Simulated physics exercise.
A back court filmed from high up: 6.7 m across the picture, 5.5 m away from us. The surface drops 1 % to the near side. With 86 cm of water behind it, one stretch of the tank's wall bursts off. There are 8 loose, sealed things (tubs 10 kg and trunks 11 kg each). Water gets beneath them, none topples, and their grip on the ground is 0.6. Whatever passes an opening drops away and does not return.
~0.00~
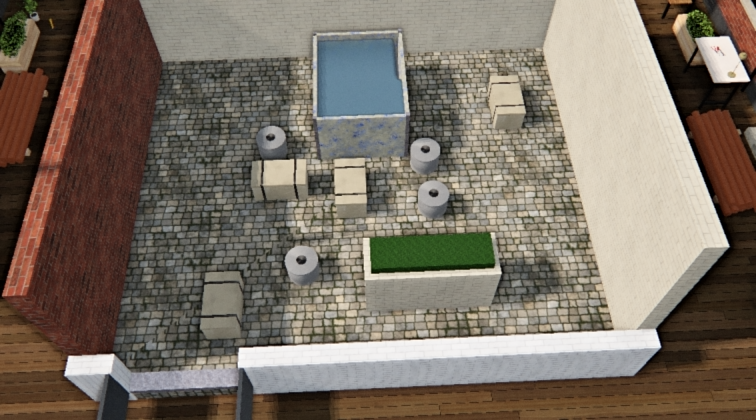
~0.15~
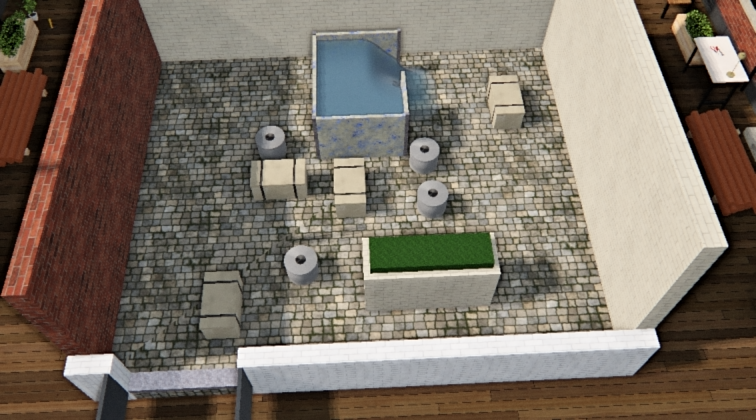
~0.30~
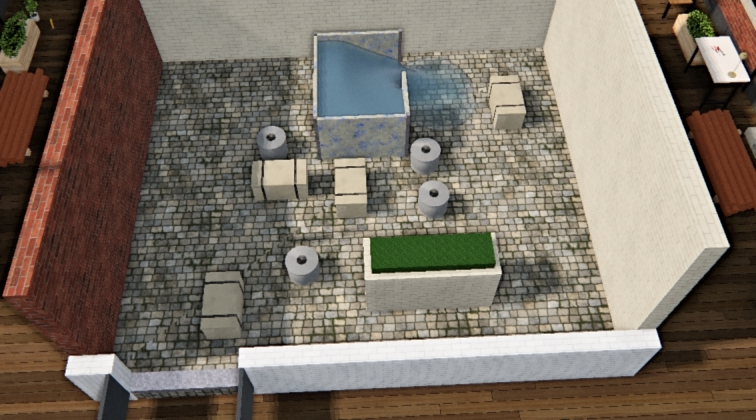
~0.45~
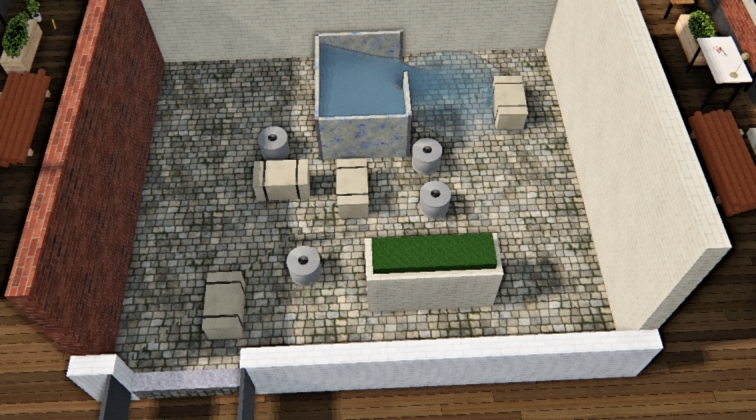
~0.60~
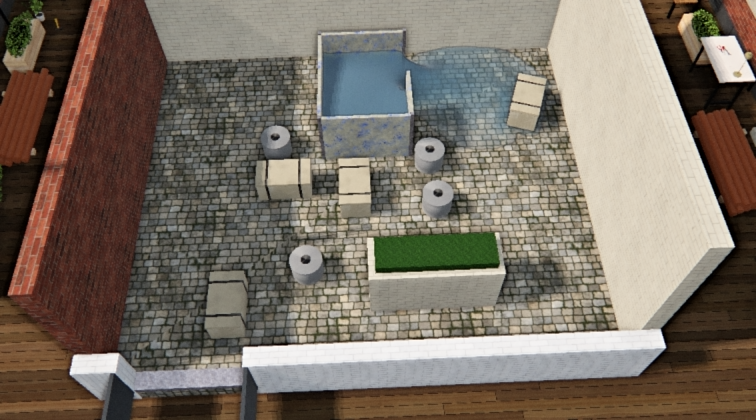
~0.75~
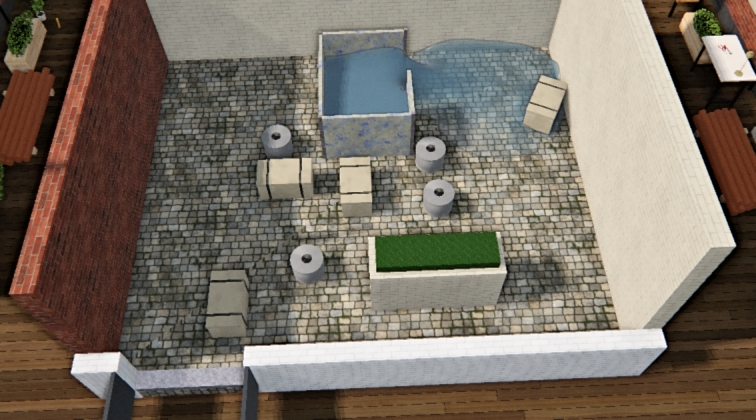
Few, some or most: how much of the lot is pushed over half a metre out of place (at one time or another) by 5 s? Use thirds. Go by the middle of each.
It is under a third.
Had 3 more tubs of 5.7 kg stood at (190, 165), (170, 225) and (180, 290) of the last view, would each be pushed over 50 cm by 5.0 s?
In turn: Less, under, less.
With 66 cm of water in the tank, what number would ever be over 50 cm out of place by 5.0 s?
Then 1.
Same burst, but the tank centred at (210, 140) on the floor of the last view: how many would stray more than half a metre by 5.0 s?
In that case 3 of them.
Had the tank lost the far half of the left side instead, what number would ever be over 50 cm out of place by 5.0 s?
In that case 1 of them.
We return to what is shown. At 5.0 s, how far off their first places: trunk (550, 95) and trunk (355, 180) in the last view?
In turn: 350 cm, 0 cm.
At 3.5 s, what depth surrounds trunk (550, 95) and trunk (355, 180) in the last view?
About 16 and 0 cm.
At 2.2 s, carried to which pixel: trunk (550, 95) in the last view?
Near (572, 186).
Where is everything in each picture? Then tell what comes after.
A trunk at (508, 94) rests on the ground; a tub at (425, 149) rests on the ground; 2.2 m2 under water; 0 of 8 have shifted, in the first frame.
A trunk at (507, 94) rests on the ground; a tub at (425, 149), on the bottom; 2.8 m2 under water; 0 of 8 have shifted, in the second frame.
A trunk at (508, 94), on the bottom; a tub at (426, 149), on the bottom; 3.8 m2 under water; 0 of 8 have shifted, in the third frame.
A trunk at (511, 94), on the bottom; a tub at (427, 150), on the bottom; water covers 4.9 m2; 0 of 8 have shifted, in the fourth frame.
A trunk at (529, 94), on the bottom, 26 cm from its start; a tub at (430, 149) rests on the ground; water covers 6.0 m2; 1 of 8 have shifted, in the fifth frame.
A trunk at (548, 96) rests on the ground, 54 cm from its start; a tub at (431, 148), on the bottom; water covers 7.0 m2; 1 of 8 have shifted, in the sixth frame.
After 1.1 s 1 of 8 are over 50 cm from their spots; 1 afloat.
After 2.2 s 1 of 8 are over 50 cm from their spots; 1 afloat.
After 3.5 s 1 of 8 are over 50 cm from their spots; 1 afloat.
After 5.0 s 1 of 8 are over 50 cm from their spots, and 1 have been at some point; 1 afloat.
